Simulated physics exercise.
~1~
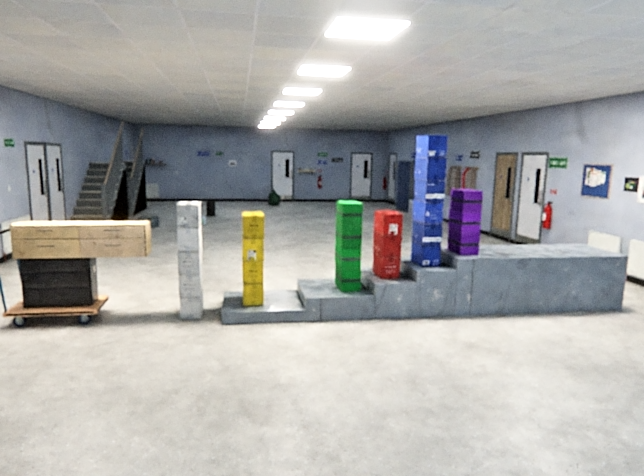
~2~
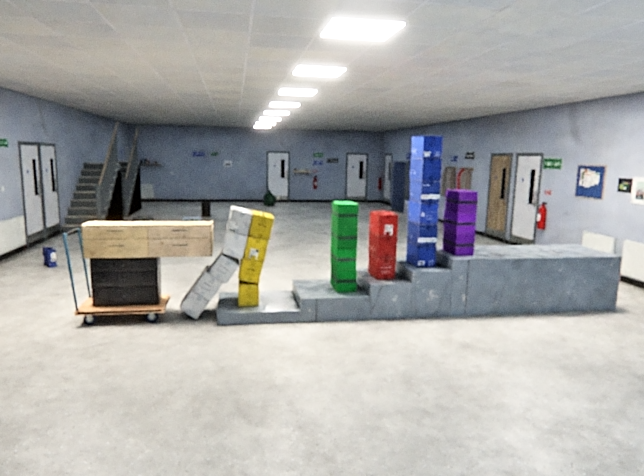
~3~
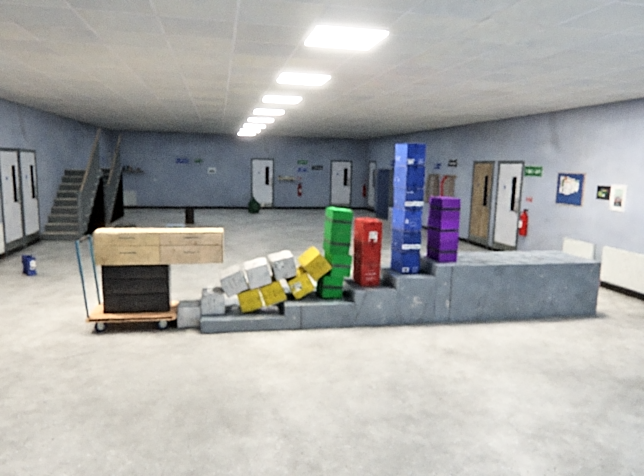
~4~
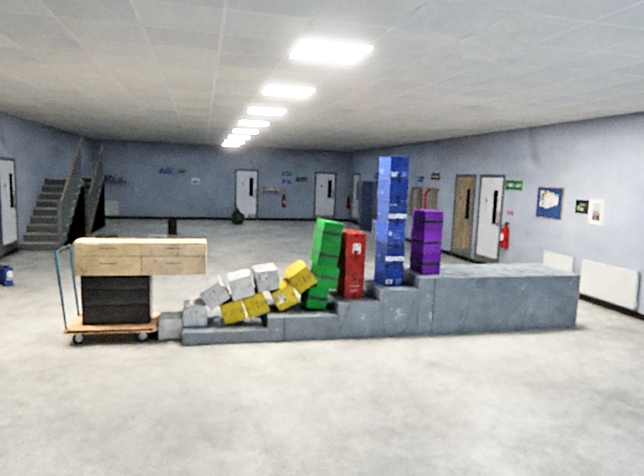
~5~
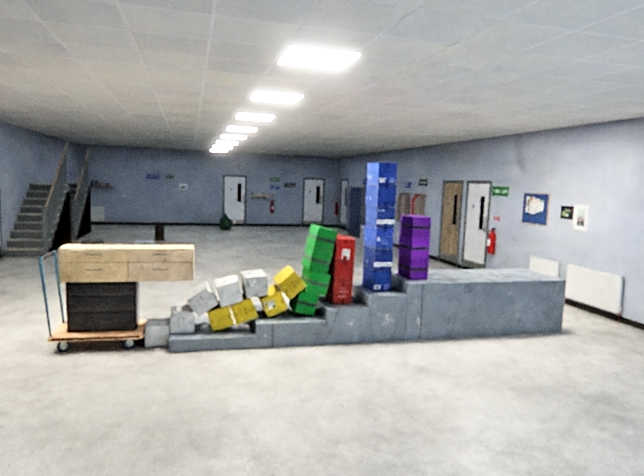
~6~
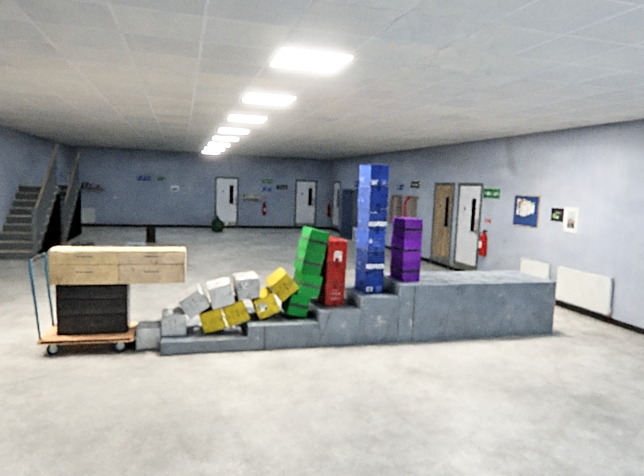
In a large hall, a loaded trolley rolled right into a pale stack of boxes, which toppled onto the yellow stack and brought it down against the green one; green ended up leaning against red, while blue and purple stayed upright.
